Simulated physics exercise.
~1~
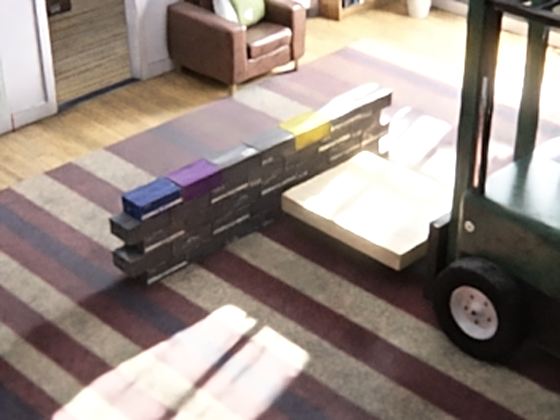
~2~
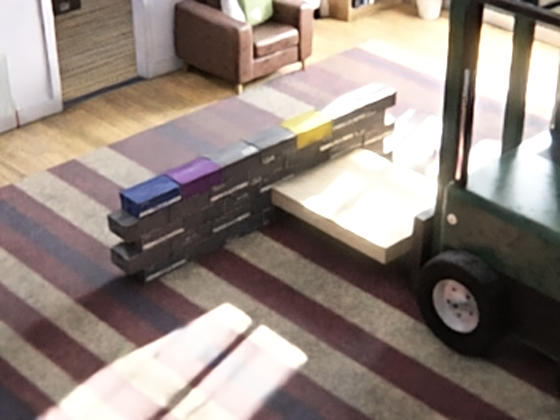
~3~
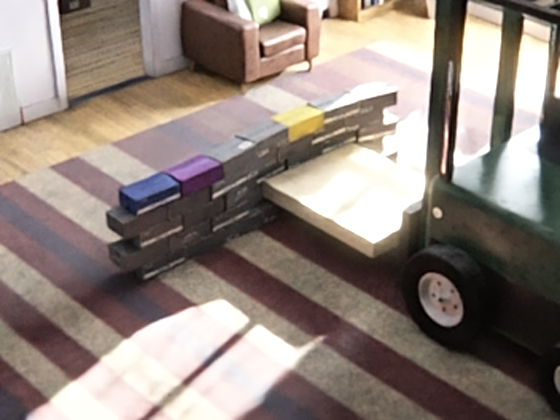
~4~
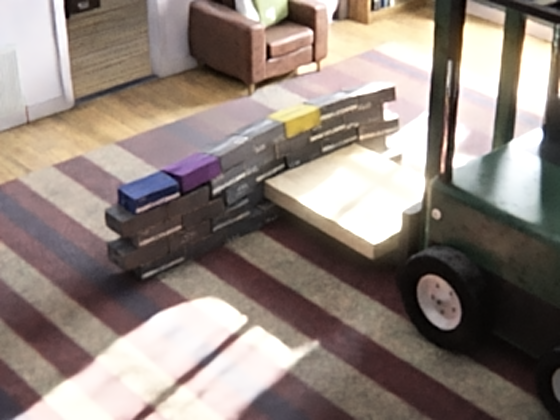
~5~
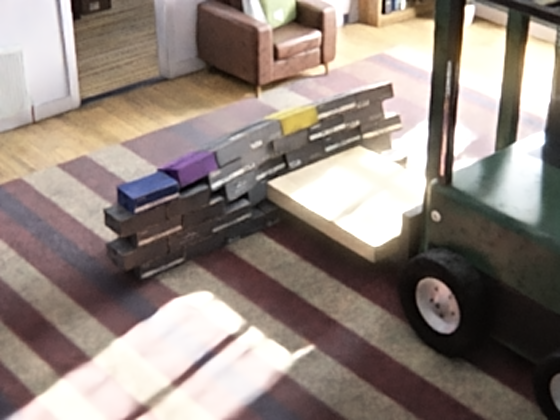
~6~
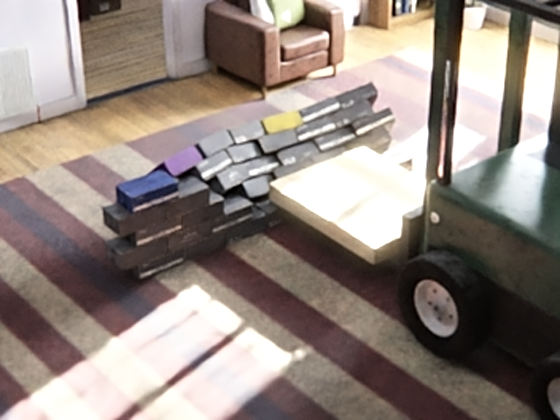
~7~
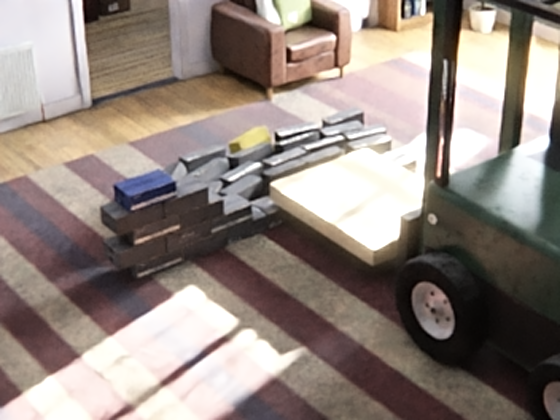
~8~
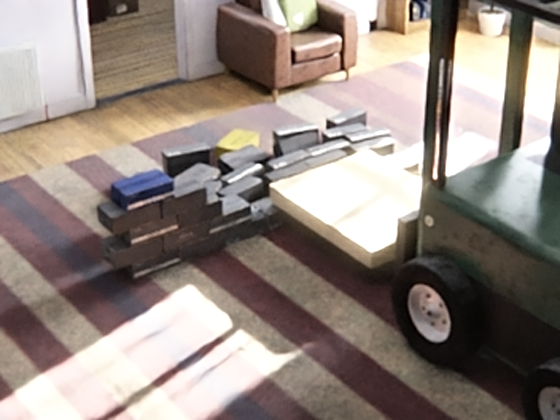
In the video, a green forklift pushes a pale crate into a low wall of dark boxes on a striped carpet, and the wall leans back and partly collapses behind, the yellow box tumbling with it, while the blue box stays atop the left end still standing.
